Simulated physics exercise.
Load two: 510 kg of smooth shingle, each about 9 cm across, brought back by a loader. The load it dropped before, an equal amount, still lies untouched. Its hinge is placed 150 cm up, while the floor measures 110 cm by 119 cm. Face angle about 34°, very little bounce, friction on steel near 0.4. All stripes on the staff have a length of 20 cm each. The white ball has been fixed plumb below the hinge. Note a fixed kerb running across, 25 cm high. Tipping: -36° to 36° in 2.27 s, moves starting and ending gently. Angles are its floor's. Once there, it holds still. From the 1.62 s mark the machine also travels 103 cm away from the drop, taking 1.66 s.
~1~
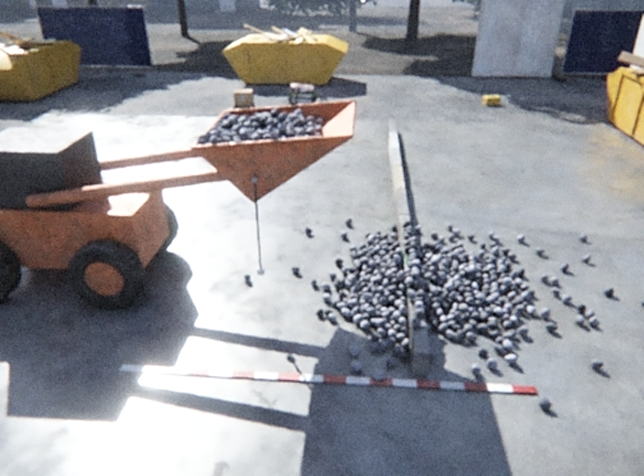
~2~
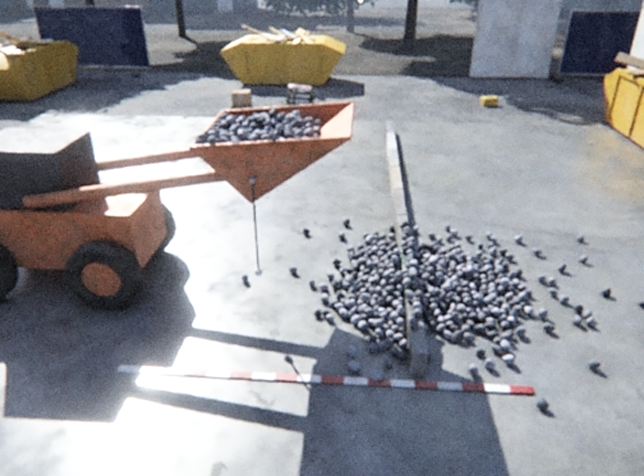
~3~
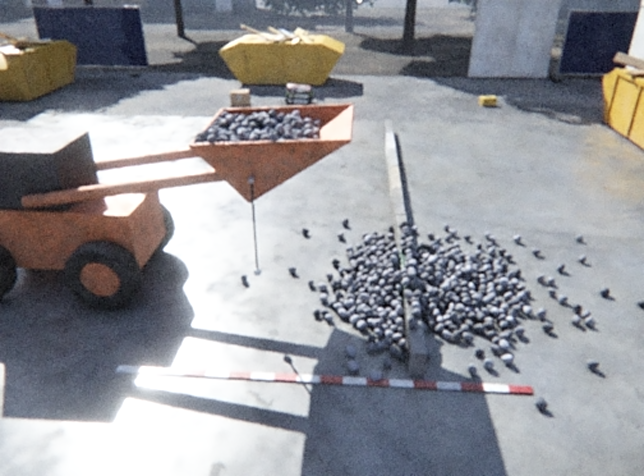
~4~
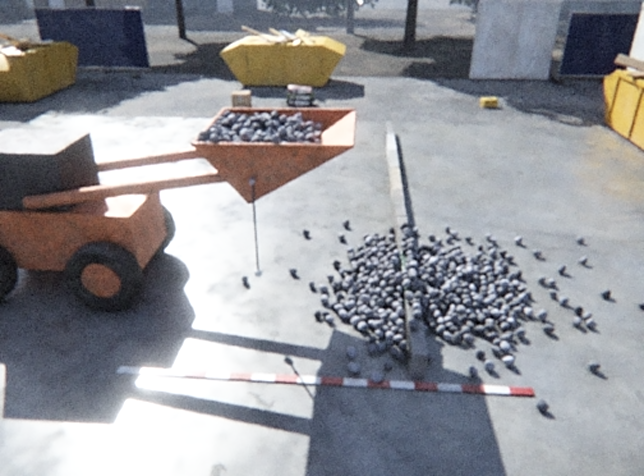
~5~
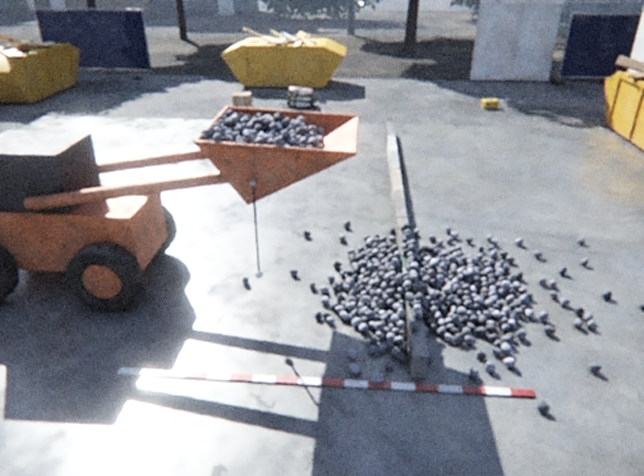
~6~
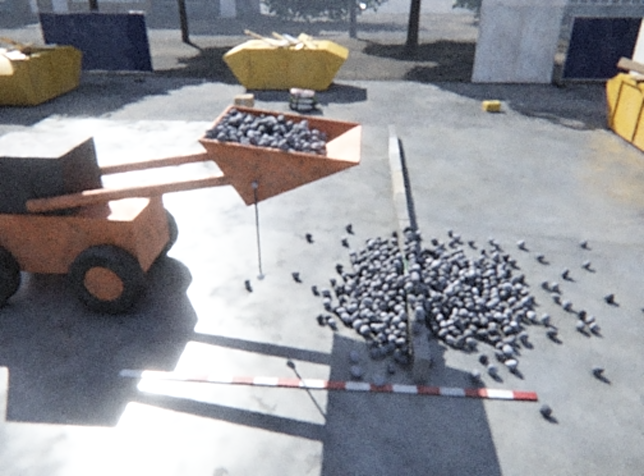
The footage shows an orange loader on the left holding a raised bucket of dark, rounded stones, which gradually tilts slightly forward, its right lip lowering, while a scattered heap of similar stones lies still across a narrow kerb.
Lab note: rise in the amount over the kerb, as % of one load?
Approximately 1 %.
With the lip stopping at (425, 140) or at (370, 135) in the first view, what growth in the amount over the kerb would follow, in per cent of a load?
Case one about 40 %, case two about 0 %.
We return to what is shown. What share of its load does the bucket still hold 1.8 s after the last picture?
Roughly 10 per cent of its load.
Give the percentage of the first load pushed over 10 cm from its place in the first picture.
Near 5 per cent, I reckon.
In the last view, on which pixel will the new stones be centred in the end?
Near (344, 283).
Then, 1.1 s after the last picture the floor is at 25°; in per cent of one load, 96 in the bucket, 52 on this side of the kerb, 52 over the kerb; the foremost stones are at (608, 292).
Then, 1.8 s after the last picture the floor is at 36°; in per cent of one load, 12 in the bucket, 135 on this side of the kerb, 52 over the kerb; the foremost stones are at (608, 292).
Then, 3.1 s after the last picture the floor is at 36°; in per cent of one load, 0 in the bucket, 147 on this side of the kerb, 53 over the kerb; the foremost stones are at (608, 292).
Then, 5.9 s after the last picture the floor is at 36°; in per cent of one load, 0 in the bucket, 147 on this side of the kerb, 53 over the kerb; the foremost stones are at (608, 292). Net gain over the kerb, 1.
